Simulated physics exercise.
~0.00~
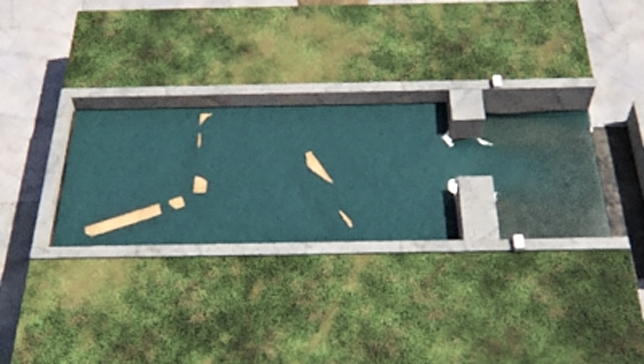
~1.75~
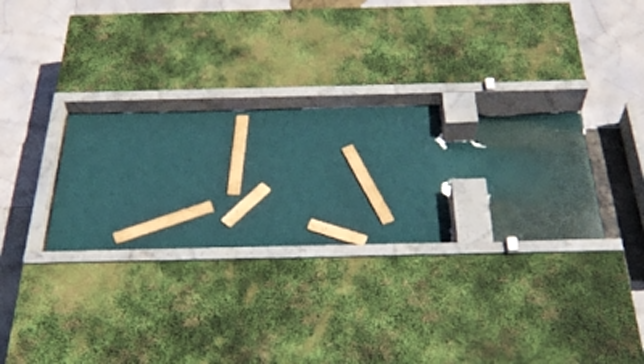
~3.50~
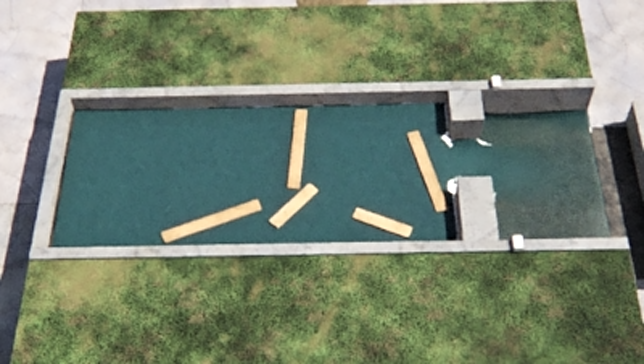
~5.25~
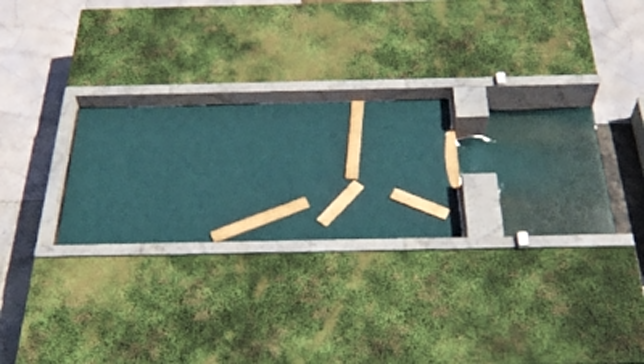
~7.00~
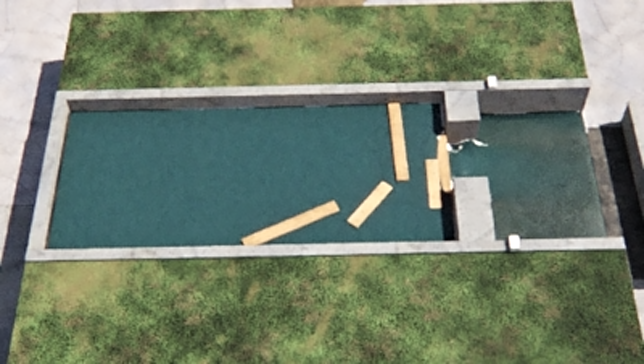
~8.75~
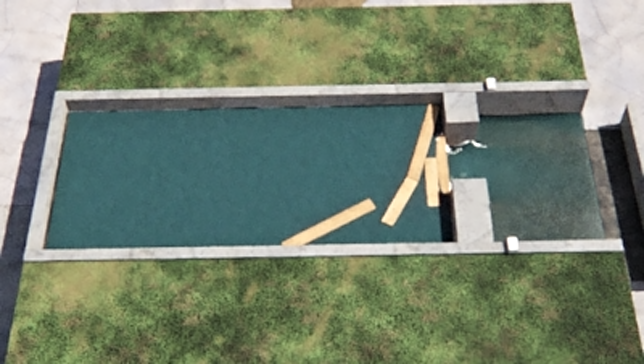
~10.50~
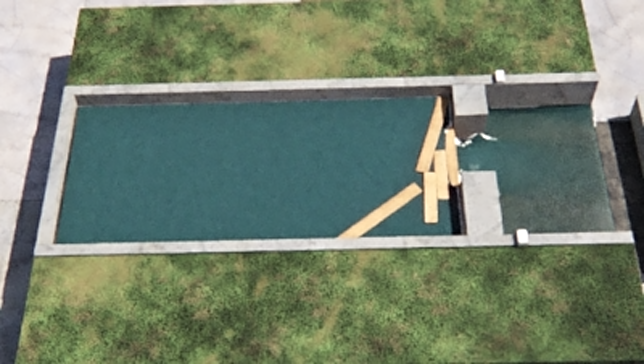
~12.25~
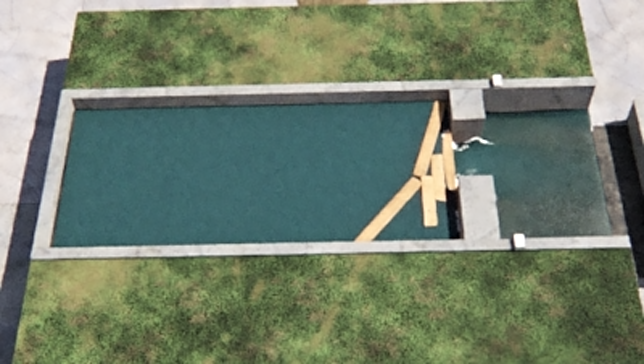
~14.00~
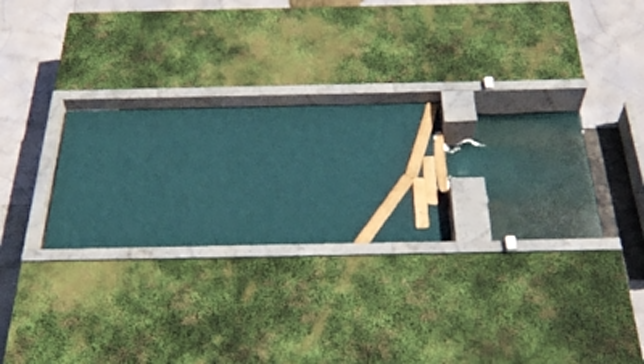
A walled water channel between grass banks carrying five wooden planks rightward until they jam together at the narrow gap and stay there.
